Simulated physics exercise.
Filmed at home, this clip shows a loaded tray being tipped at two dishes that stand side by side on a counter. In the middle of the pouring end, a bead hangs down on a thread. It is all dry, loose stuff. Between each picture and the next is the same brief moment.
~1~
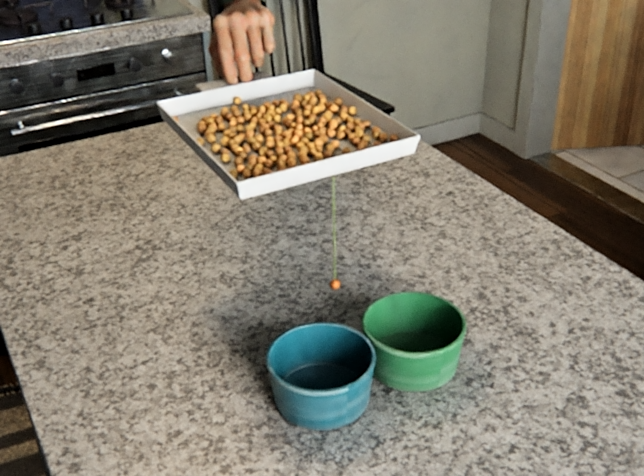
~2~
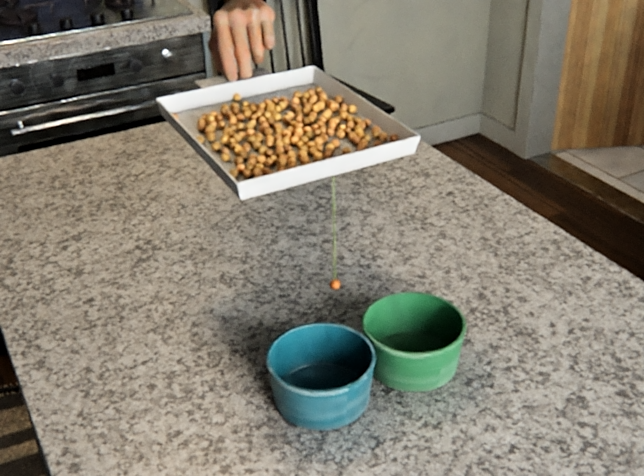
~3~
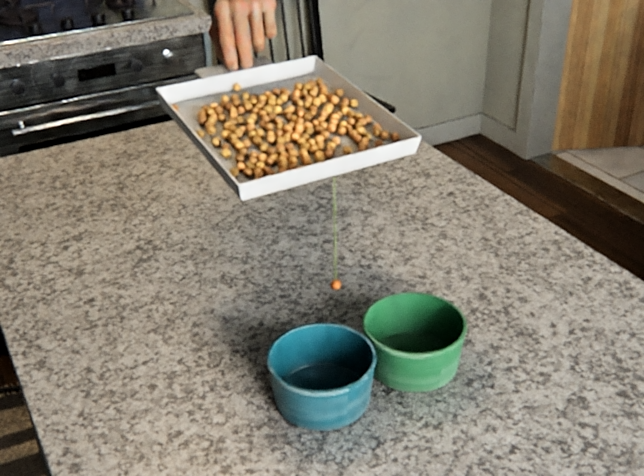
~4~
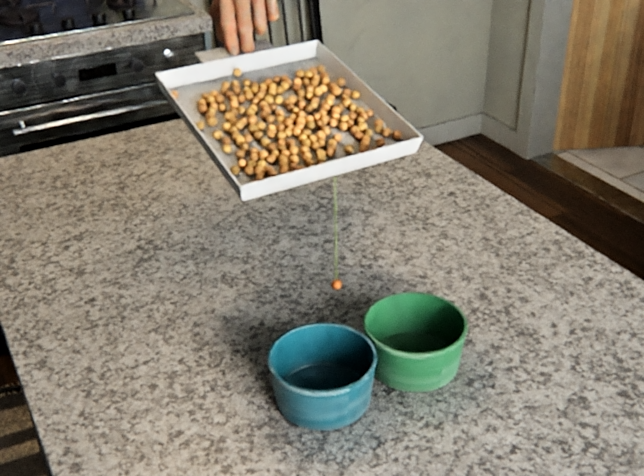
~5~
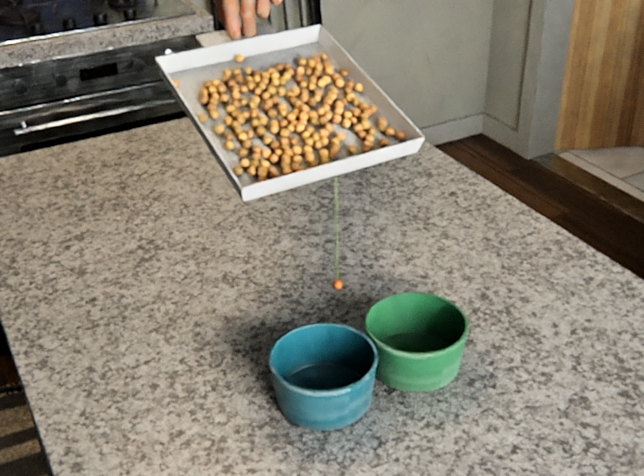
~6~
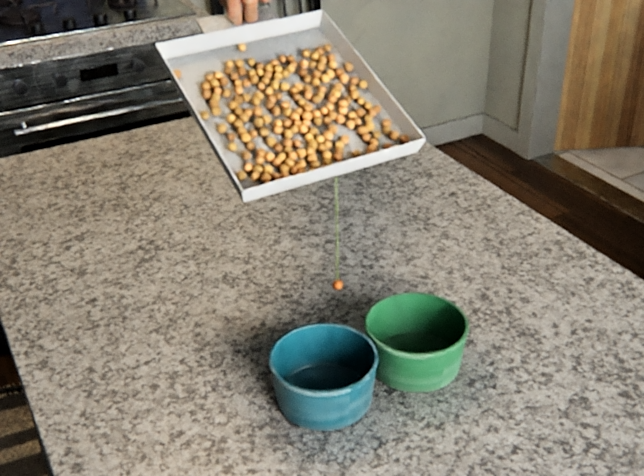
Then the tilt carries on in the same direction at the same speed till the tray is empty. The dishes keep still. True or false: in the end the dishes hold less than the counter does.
False.
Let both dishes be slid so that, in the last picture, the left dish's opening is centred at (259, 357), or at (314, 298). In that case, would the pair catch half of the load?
For the earlier try a larger portion is kept, for the later one a smaller portion.
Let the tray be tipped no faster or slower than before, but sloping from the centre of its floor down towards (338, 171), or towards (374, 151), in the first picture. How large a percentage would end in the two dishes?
Shares: About 70 in a hundred, then about 0 in a hundred.
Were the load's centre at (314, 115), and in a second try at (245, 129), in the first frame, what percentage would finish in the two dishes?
Near 80 per cent and near 80 per cent.
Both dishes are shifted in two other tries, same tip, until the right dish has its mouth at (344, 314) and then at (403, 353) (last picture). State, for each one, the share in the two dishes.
60 %, then 20 %.
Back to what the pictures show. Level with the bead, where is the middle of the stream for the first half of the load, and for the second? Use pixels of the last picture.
It passes near (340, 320) first and then near (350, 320).
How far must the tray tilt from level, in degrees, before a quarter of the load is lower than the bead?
At roughly 100°.
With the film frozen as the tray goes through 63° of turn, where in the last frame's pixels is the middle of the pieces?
(321, 153).
Soon after the last picture, tray tipped steeply; nearly all on the tray; a stray few in the left dish; a stray few in the air.
A little later, tray tipped right over; about a quarter on the tray; a small part in the left dish; a small part in the right dish; a small part outside both; about a third in the air.
Later still, tray tipped past a quarter turn; about half in the left dish; about a third in the right dish; about a quarter outside both; a stray few in the air.
By the end, tray tipped past a quarter turn; about half in the left dish; about a third in the right dish; about a quarter outside both.
